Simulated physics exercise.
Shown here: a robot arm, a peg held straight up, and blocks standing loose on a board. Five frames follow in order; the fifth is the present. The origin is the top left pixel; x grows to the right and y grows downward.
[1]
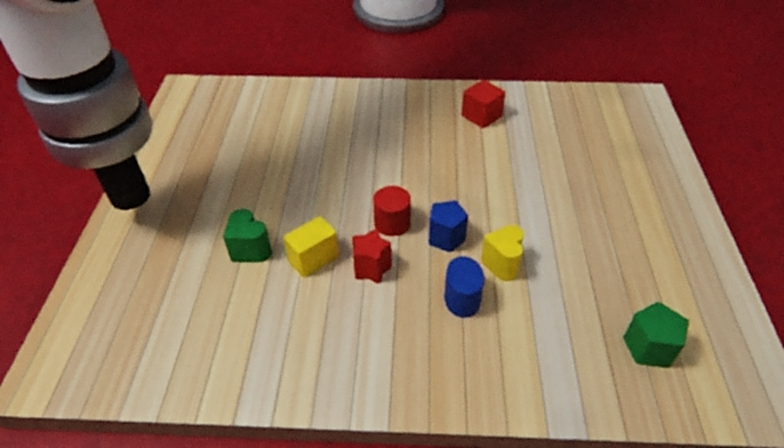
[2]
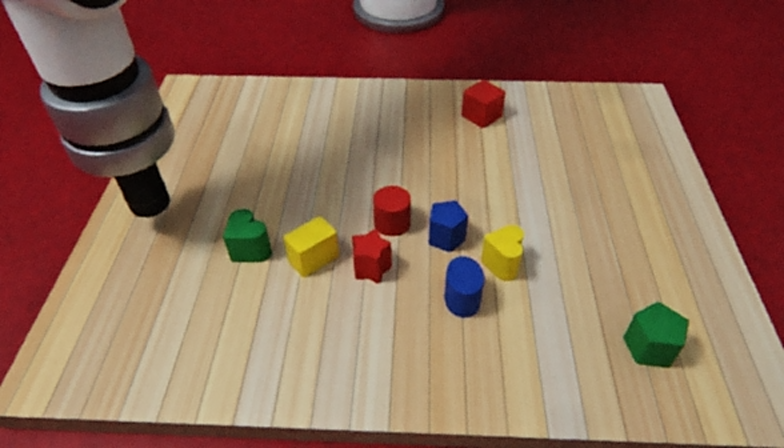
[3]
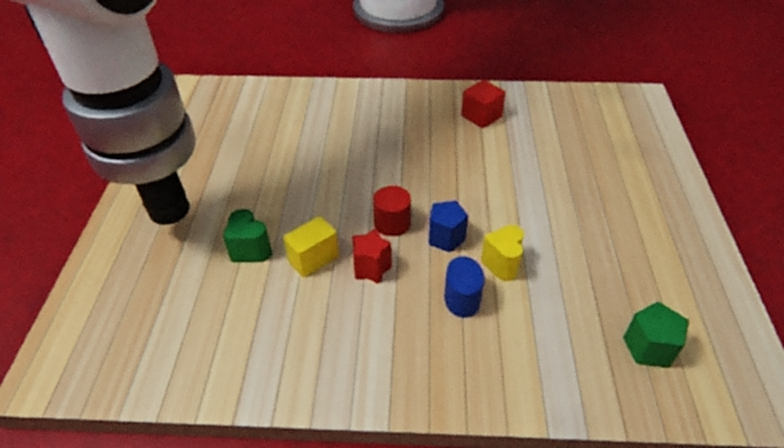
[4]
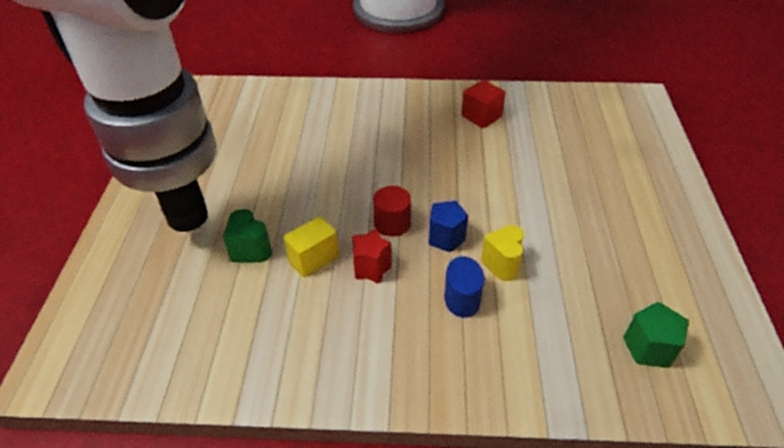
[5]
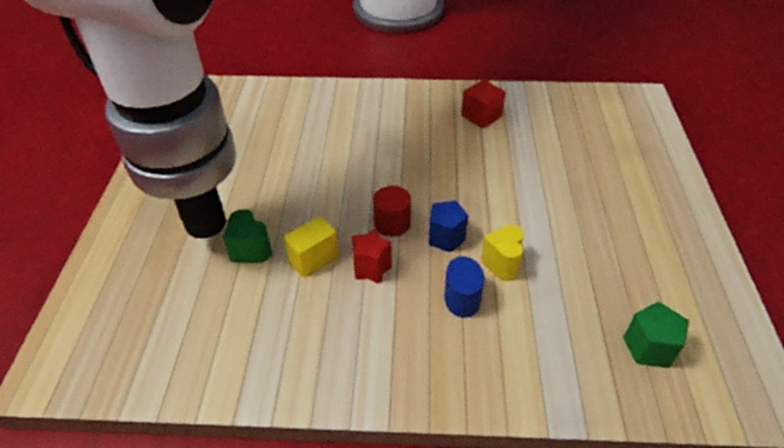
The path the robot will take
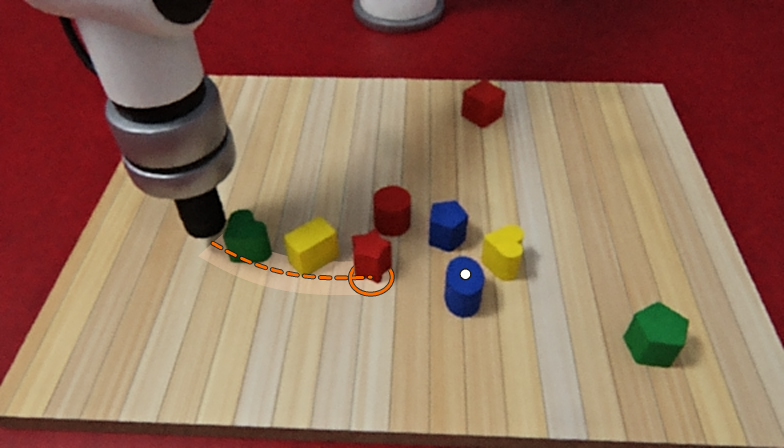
On a wooden board over a red surface, colorful blocks sat scattered while a robot arm on the left moved its black peg steadily rightward, close to the green heart, and no blocks shifted.
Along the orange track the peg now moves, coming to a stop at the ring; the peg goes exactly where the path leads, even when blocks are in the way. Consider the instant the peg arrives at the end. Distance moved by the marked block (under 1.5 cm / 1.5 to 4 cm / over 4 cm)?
Its displacement is below 1.5 cm.
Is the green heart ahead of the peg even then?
I'd say yes.
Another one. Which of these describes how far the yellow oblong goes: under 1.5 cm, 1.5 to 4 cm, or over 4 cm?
Beyond 4 cm.
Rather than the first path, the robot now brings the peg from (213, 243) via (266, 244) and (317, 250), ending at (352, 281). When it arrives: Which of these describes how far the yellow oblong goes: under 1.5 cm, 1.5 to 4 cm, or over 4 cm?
It will move more than 4 cm.
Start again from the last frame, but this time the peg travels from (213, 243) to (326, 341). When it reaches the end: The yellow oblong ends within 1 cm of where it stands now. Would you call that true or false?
That claim is false.
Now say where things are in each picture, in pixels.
Tip of the peg at (131, 198), middles of tops, green heart at (243, 225), yellow oblong at (310, 234), red star-shaped block at (370, 244), blue five-sided block at (448, 213), blue elliptical block at (465, 274), in the first picture.
Peg at (151, 205), nothing pushed, in the second picture.
Peg at (170, 212), nothing pushed, in the third picture.
Peg at (188, 218), nothing pushed, in the fourth picture.
Peg at (206, 225), green heart at (243, 225), yellow oblong at (310, 234), red star-shaped block at (370, 244), blue five-sided block at (448, 213), blue elliptical block at (465, 274), in the fifth picture.
The line goes from (213, 243) via (257, 265) and (312, 277), ending at (371, 277); the dot is on the blue elliptical block.
On the path given first. One third of the way, peg at (253, 247); green heart at (288, 247); yellow oblong at (327, 240), turned 55° anticlockwise.
Two thirds of the way, peg at (309, 259); green heart at (347, 259); yellow oblong at (371, 241), turned 85° anticlockwise; red star-shaped block at (408, 238), turned 25° anticlockwise.
At the end, peg at (370, 259); green heart at (410, 258); yellow oblong at (425, 234), turned 90° anticlockwise; red star-shaped block at (460, 229), turned 30° anticlockwise; blue five-sided block at (466, 204), turned 45° anticlockwise; blue elliptical block unmoved.
